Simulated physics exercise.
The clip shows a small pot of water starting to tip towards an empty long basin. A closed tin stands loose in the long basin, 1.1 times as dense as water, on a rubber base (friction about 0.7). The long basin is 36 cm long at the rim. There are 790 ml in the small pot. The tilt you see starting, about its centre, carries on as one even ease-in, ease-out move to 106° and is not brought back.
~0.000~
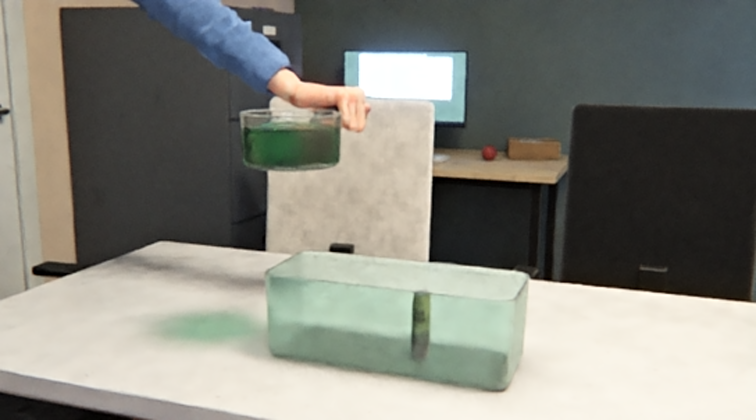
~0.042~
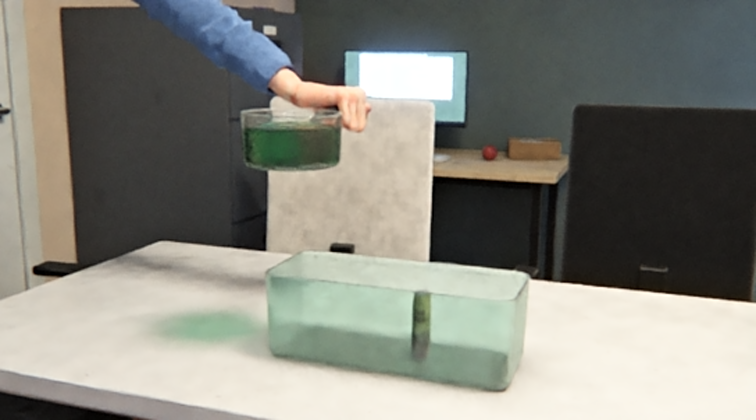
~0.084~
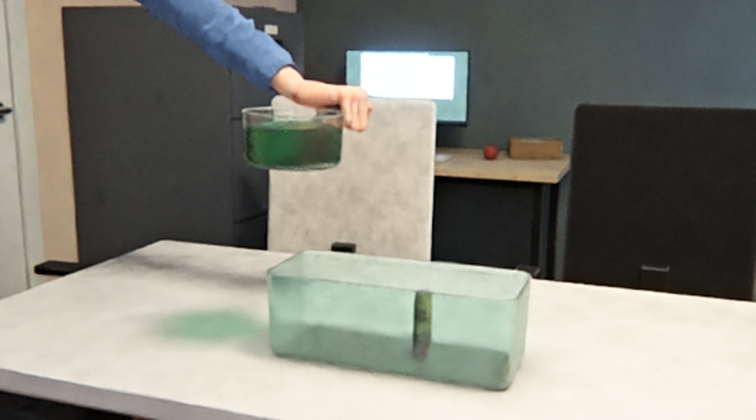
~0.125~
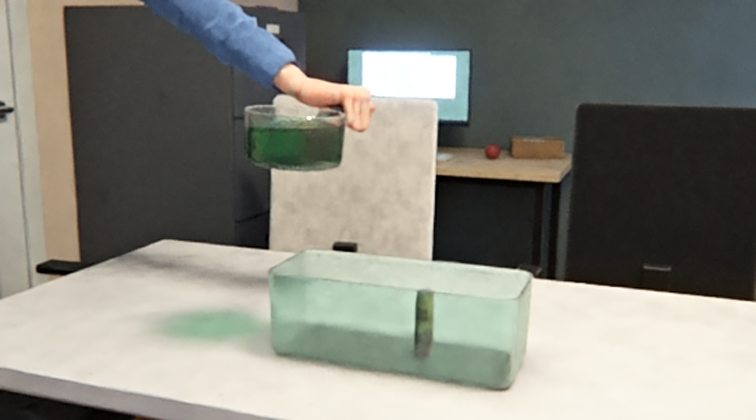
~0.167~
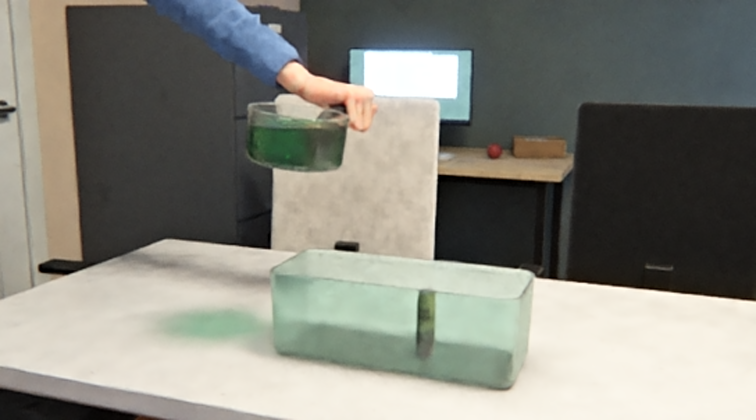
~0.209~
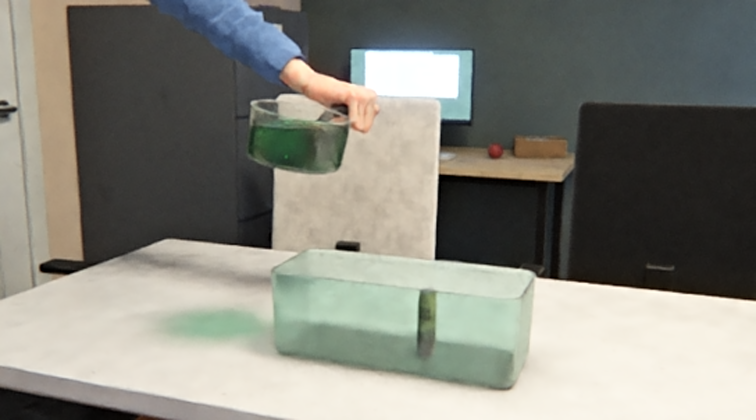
In an office, a hand in a blue sleeve holds a small clear pot of green liquid above a long, greenish see-through basin on a pale table, with a small dark upright object inside. The pot stays level at first, then the hand tilts it slightly, its right side dipping.
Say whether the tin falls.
The tin stays up.
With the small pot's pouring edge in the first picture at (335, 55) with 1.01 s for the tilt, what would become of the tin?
Then it goes over.
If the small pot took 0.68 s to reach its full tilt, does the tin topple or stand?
The tin stays up.
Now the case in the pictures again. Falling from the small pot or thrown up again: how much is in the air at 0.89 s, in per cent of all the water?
Some 16 per cent.
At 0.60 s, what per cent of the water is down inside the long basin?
Near 5 in a hundred.
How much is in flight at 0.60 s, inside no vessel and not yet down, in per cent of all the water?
About 34 per cent.
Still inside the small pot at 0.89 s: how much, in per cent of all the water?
Some 10 per cent.
By 0.60 s the tilt is 68° and 61 per cent is still to pour; the tin stands where it began.
By 0.89 s the tilt is 102° and 11 per cent is still to pour; the tin stands 1 cm from where it began.
By 1.18 s the tilt is 106° and 0 per cent is still to pour; the tin stands 1 cm from where it began.
By 1.51 s the tilt is 106° and 0 per cent is still to pour; the tin stands where it began.
At rest the tin stands where it began.
